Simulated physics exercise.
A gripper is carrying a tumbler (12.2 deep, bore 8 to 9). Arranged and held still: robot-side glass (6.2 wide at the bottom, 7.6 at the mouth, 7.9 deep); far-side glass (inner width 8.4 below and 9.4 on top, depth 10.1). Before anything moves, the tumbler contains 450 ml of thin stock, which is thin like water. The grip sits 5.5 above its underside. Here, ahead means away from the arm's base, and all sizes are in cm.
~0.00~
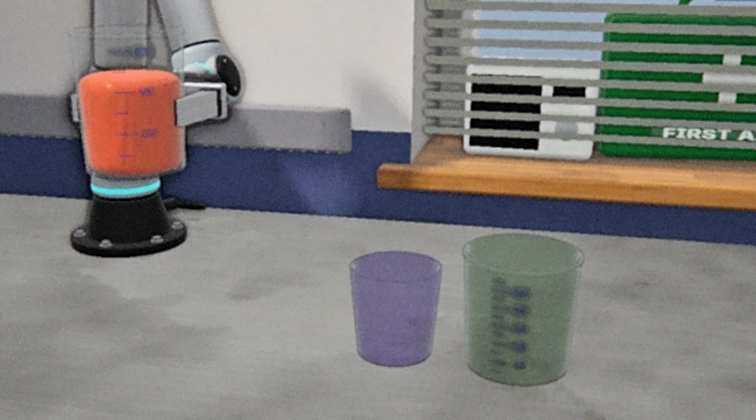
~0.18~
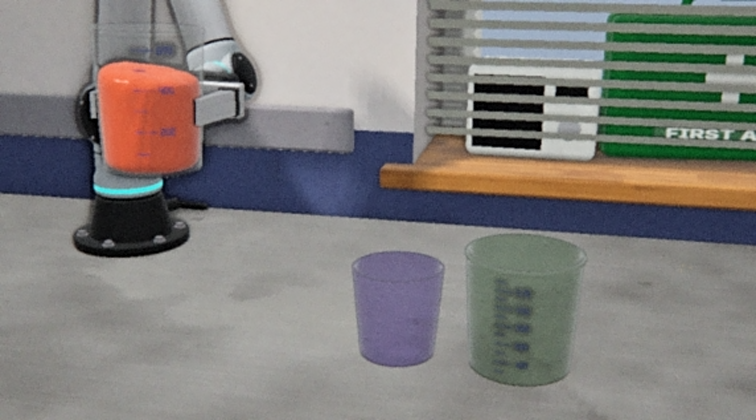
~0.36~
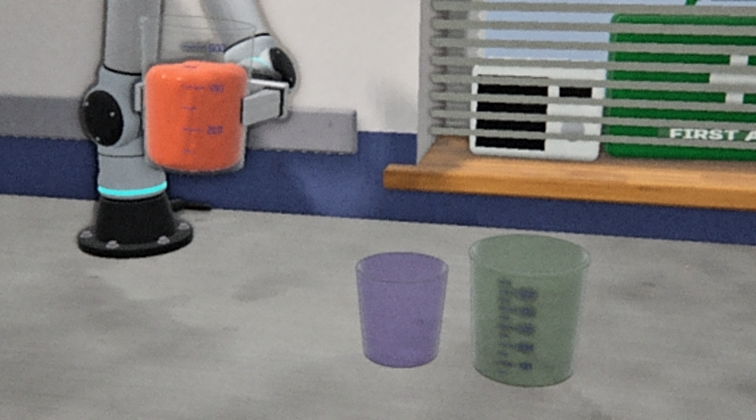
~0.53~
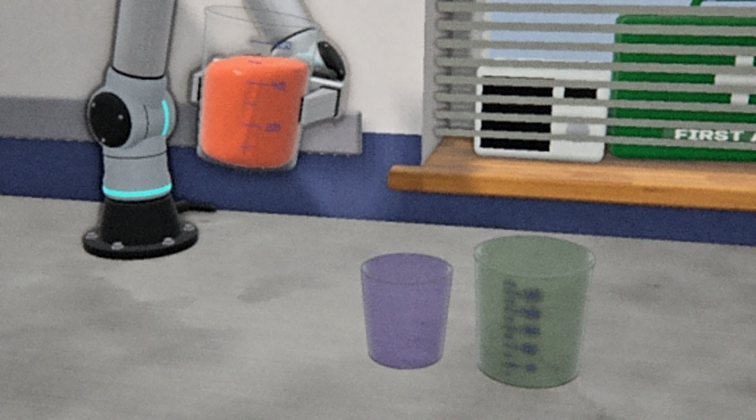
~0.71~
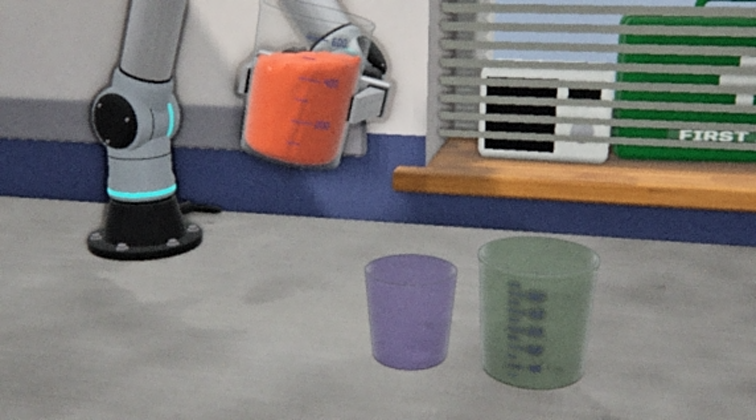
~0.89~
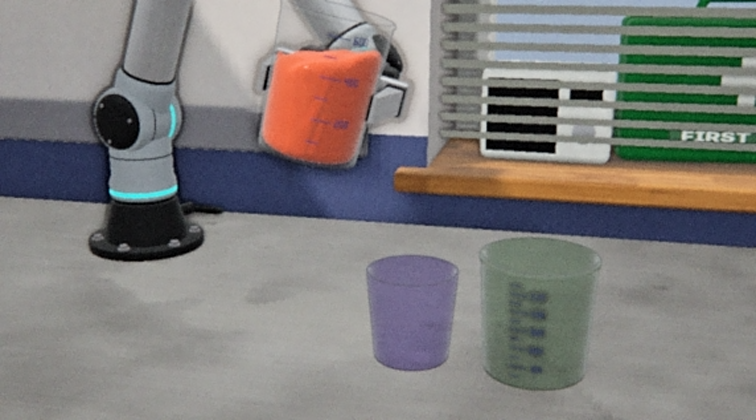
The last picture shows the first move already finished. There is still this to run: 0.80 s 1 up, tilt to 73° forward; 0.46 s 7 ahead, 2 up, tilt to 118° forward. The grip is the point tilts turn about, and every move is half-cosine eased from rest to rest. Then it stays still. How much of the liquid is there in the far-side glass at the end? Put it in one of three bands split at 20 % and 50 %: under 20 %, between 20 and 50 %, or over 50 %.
Band: Over 50 %.
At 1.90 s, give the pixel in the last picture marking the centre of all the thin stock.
(405, 150), about.
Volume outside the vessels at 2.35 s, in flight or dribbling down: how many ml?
Roughly 60 ml at that moment.
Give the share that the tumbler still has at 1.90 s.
65 %.
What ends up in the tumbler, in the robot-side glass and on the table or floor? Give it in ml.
About 0 ml, 5 ml, 130 ml.
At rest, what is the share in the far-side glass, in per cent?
Expect some 70 percent.
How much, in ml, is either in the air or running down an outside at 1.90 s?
It works out to close to 40 ml.
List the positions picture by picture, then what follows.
The first picture shows tumbler middle at (132, 102), level; upper third of the thin stock around (131, 90), from x 80 to 180, top at y 75; 450 ml in the tumbler.
The second picture shows tumbler middle at (151, 100), tilted 1° forward; upper third of the thin stock around (146, 86), from x 100 to 200, top at y 65.
The third picture shows tumbler middle at (196, 96), tilted 5° forward; upper third of the thin stock around (197, 82), from x 150 to 245, top at y 60.
The fourth picture shows tumbler middle at (255, 91), tilted 9° forward; upper third of the thin stock around (256, 76), from x 205 to 310, top at y 60.
The fifth picture shows tumbler middle at (304, 86), tilted 13° forward; upper third of the thin stock around (307, 72), from x 250 to 360, top at y 50.
The sixth picture shows tumbler middle at (323, 85), tilted 14° forward; upper third of the thin stock around (328, 70), from x 265 to 380, top at y 50; 450 ml in the tumbler.
After 1.39 s, tilted 55° forward, liquid up to 27 above the table; 450 ml in the tumbler.
After 1.90 s, tilted 92° forward, liquid up to 36 above the table; 300 ml in the tumbler, 80 ml in the far-side glass, 25 ml on the table or floor, 5 ml in the robot-side glass, 40 ml in the air or running down outside.
After 2.35 s, tilted 118° forward, liquid up to 114 above the table; 340 ml in the far-side glass, 45 ml on the table or floor, 5 ml in the robot-side glass, 60 ml in the air or running down outside.
After 3.15 s, tilted 118° forward, liquid up to 6 above the table; 310 ml in the far-side glass, 135 ml on the table or floor, 5 ml in the robot-side glass.
At rest, 310 ml in the far-side glass, 135 ml on the table or floor, 5 ml in the robot-side glass. That is 69 % in the far-side glass.
